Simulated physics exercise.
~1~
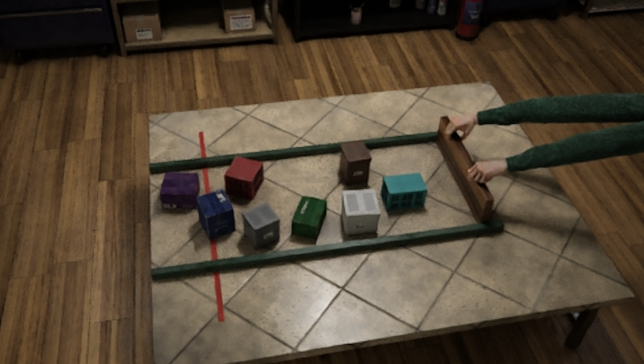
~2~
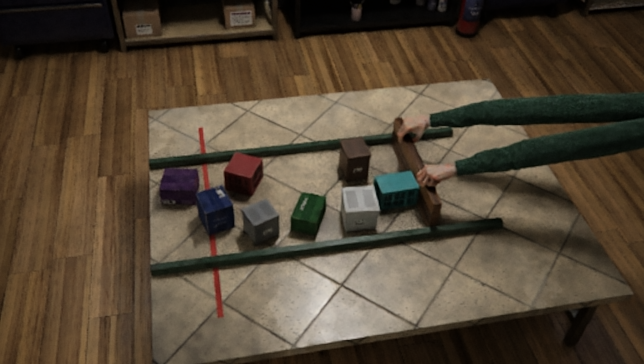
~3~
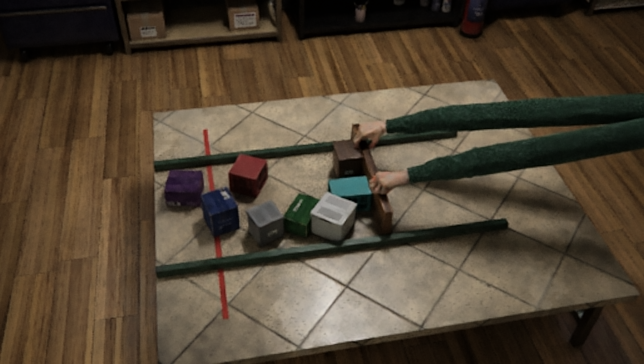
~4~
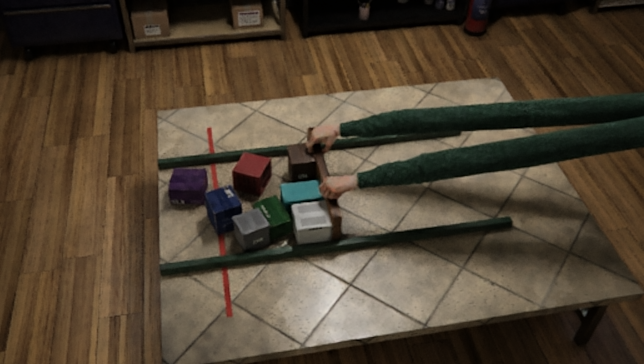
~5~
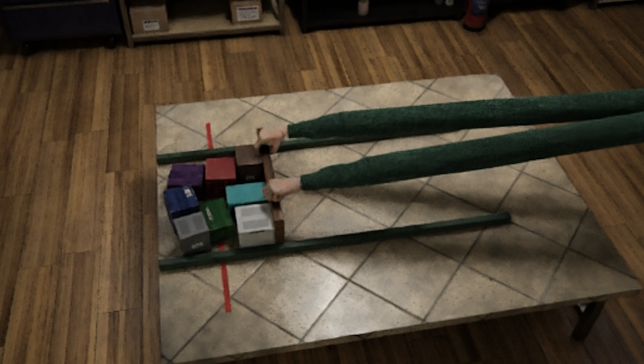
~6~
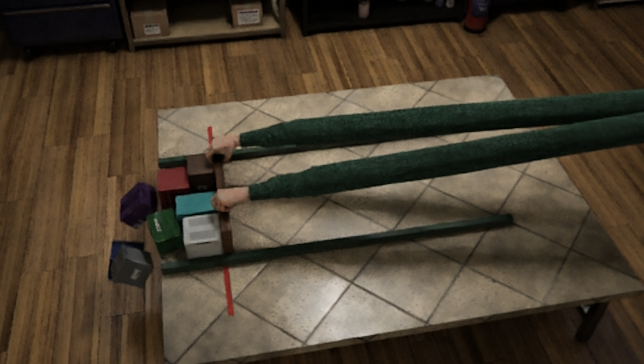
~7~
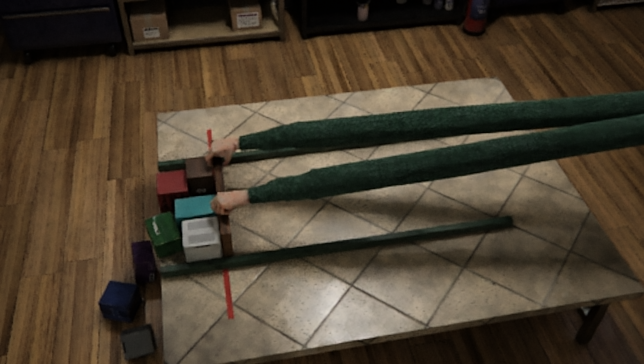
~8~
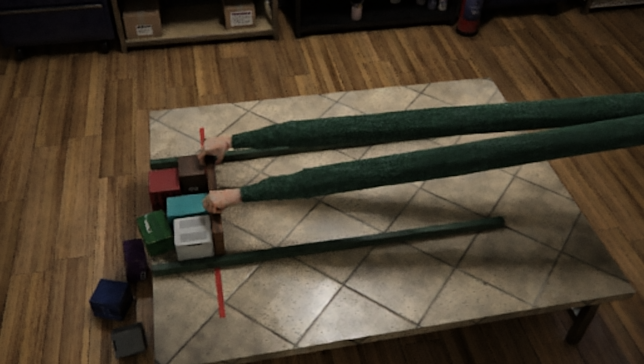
Two green-sleeved arms reach in from the right, holding a brown plank upright on a tiled table above a wooden floor, seen from above at a slight sway. Between two green rails sit purple, blue, red, grey, green, white, turquoise and brown boxes, with red tape crossing near the left end. The hands push the plank left, gathering the turquoise, brown, white and green boxes, then packing all of them together. As the plank reaches the tape, the grey, blue and purple boxes drop off the left edge. The plank stops, leaving five on the table, the green one at the rim.
